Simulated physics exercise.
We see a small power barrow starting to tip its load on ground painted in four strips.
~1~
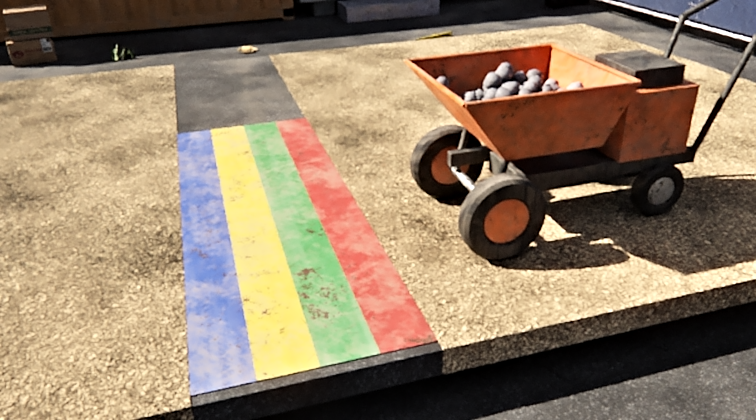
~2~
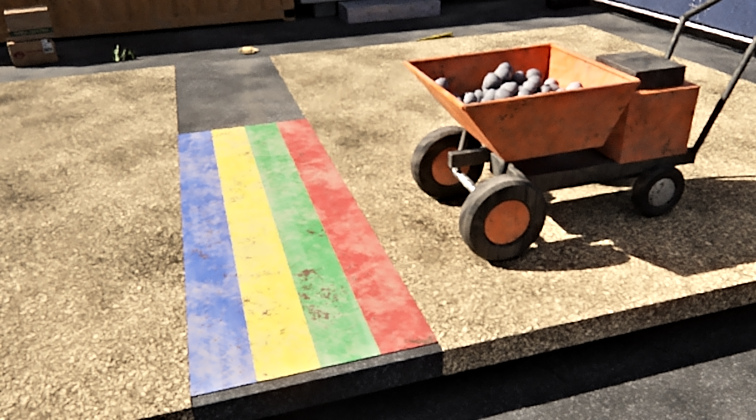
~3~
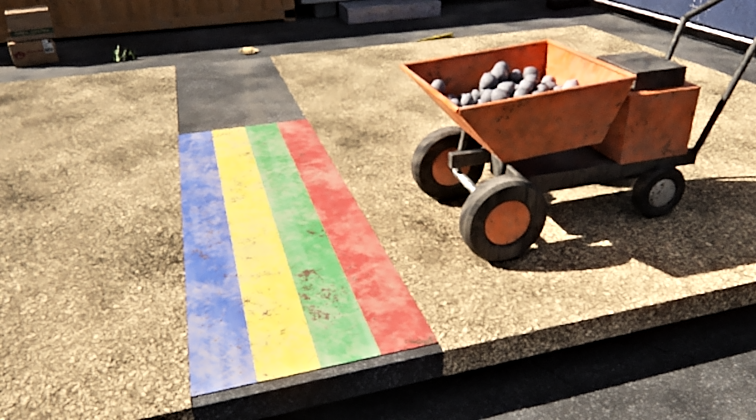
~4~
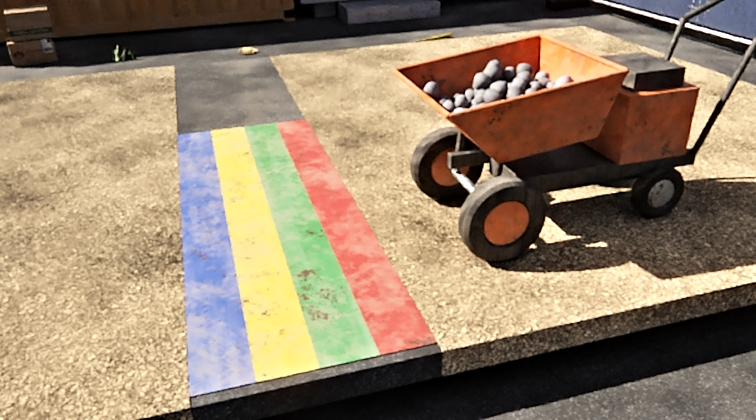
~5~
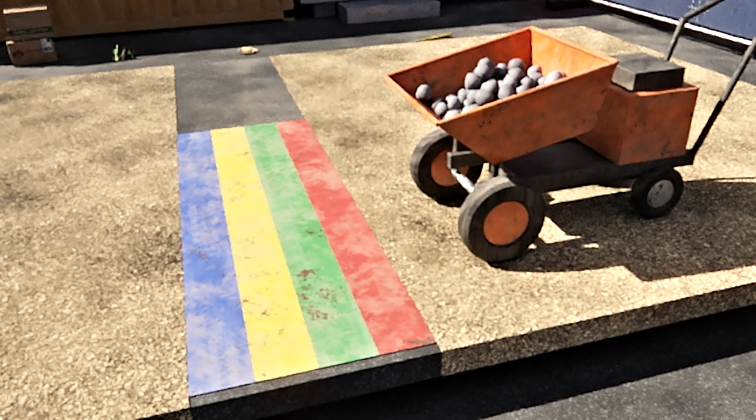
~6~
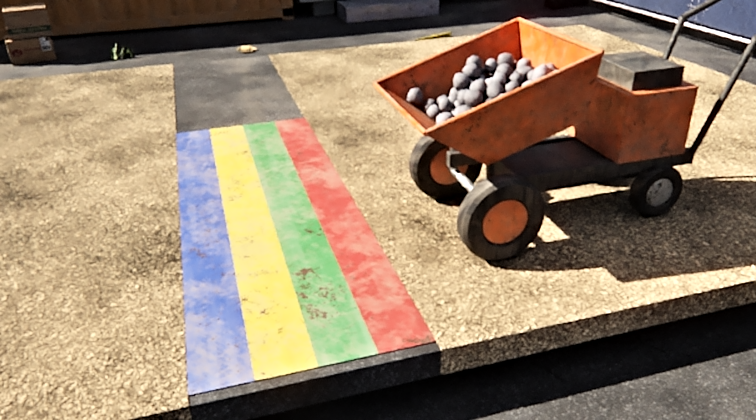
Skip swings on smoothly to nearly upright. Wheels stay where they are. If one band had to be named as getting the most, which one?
I would name green.
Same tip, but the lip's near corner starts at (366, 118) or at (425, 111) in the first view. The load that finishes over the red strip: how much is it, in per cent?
Roughly 0 per cent, then roughly 0 per cent.
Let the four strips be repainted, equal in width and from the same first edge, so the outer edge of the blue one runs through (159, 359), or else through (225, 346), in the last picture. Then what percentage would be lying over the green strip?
Shares: About 40 per cent; about 40 per cent.
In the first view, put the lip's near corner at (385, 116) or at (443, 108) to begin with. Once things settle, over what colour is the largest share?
First: The strip in yellow; second: The green strip.
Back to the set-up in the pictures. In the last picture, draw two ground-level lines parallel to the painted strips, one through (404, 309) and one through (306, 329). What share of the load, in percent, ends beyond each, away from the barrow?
I'd put it near 80 in a hundred, then near 20 in a hundred.
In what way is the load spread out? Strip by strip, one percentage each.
Split by strip in per cent: Red 25; green 40; yellow 15; blue 5.
Soon after the last picture, skip tipped steeply; all in the skip.
A little later, skip tipped steeply; nearly all in the skip; a stray few over the red strip; a small part over the green strip.
Later still, skip tipped right over; about a quarter in the skip; about a quarter over the red strip; about a third over the green strip; a small part over the yellow strip; a stray few over the blue strip.
At rest, skip tipped right over; about a quarter in the skip; about a quarter over the red strip; about a third over the green strip; a small part over the yellow strip; a stray few over the blue strip; a stray few off the paint.
